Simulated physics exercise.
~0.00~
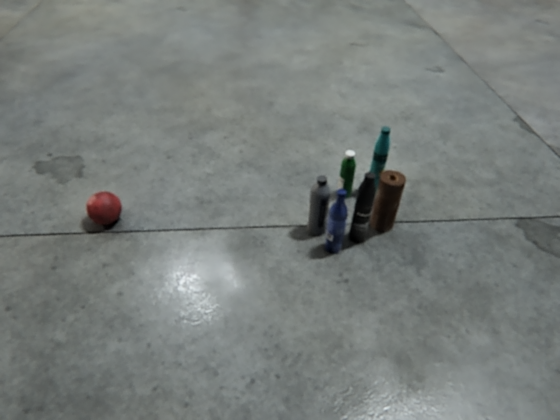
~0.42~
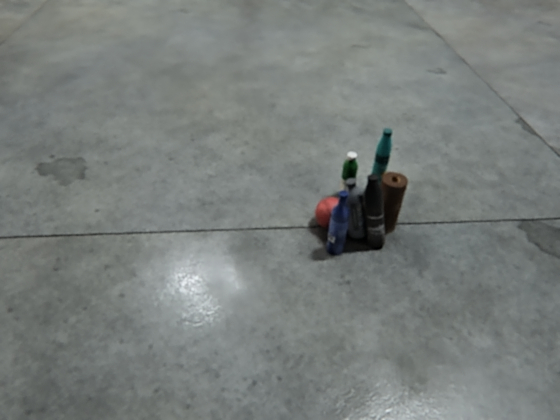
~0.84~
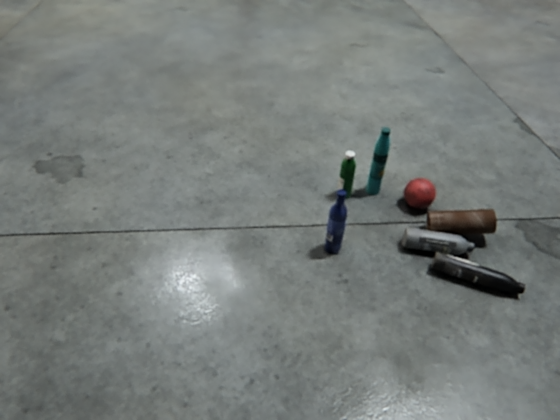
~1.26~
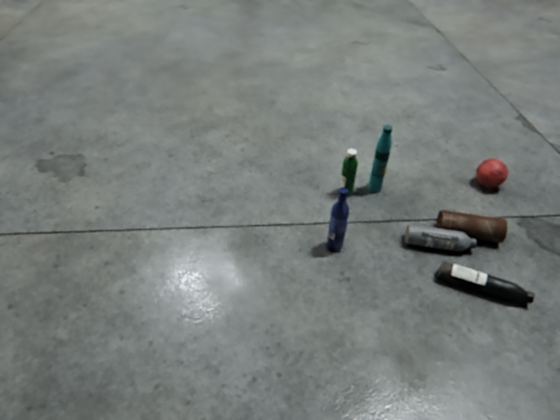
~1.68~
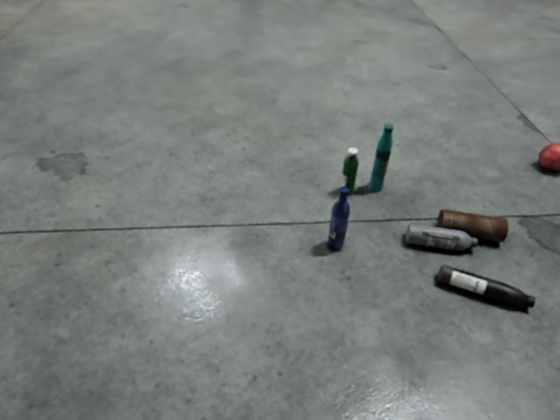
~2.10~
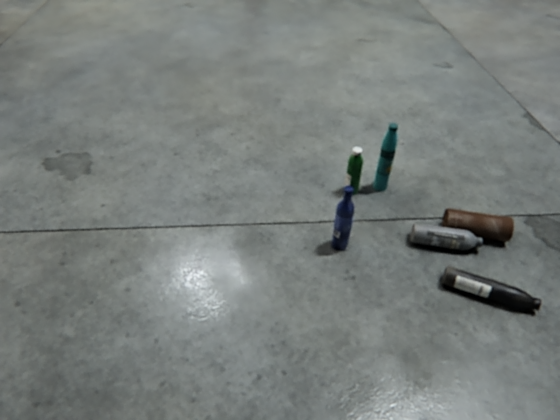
A red ball rolls right, knocks over three of six standing objects, and leaves view.
